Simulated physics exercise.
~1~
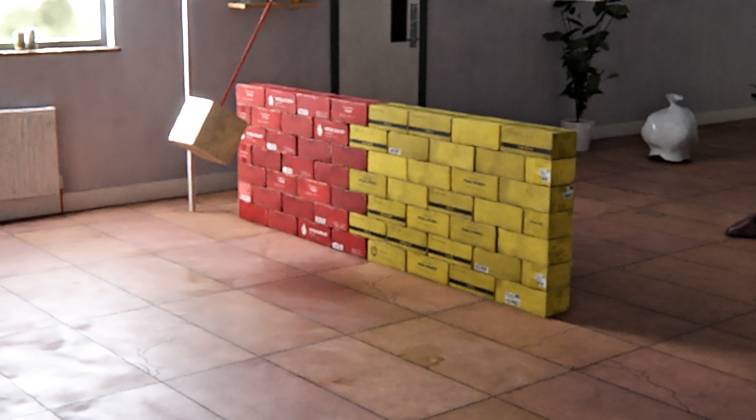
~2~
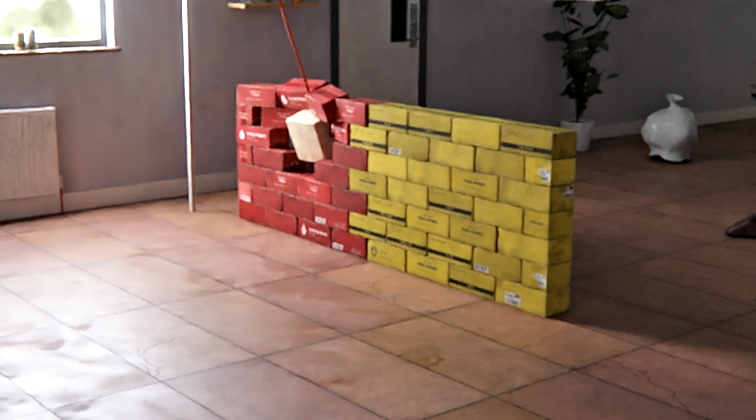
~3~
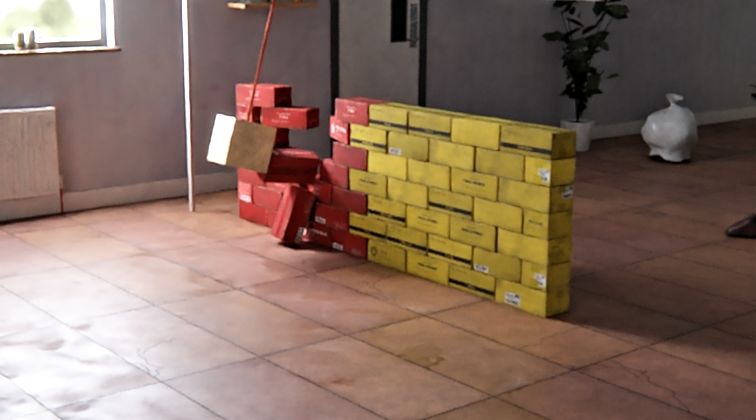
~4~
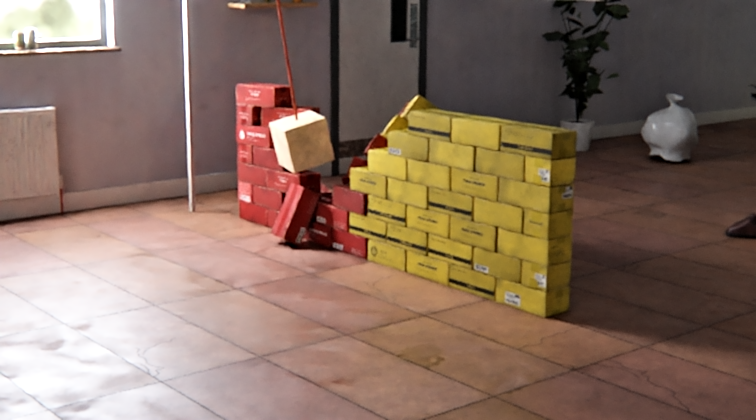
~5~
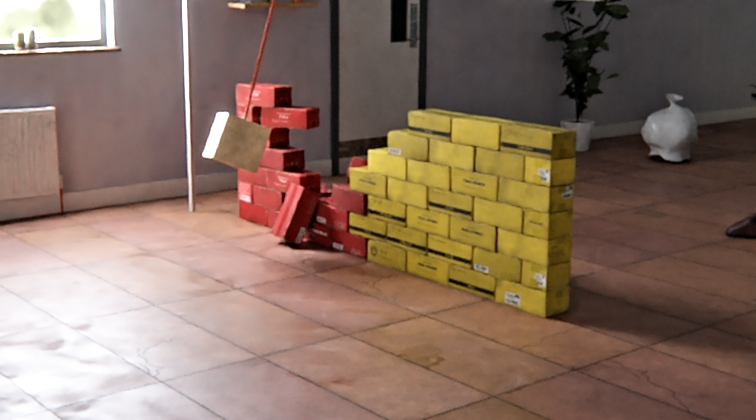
Wall of red and yellow boxes being struck by a swinging block, the red part collapsing while most yellow boxes stay standing.
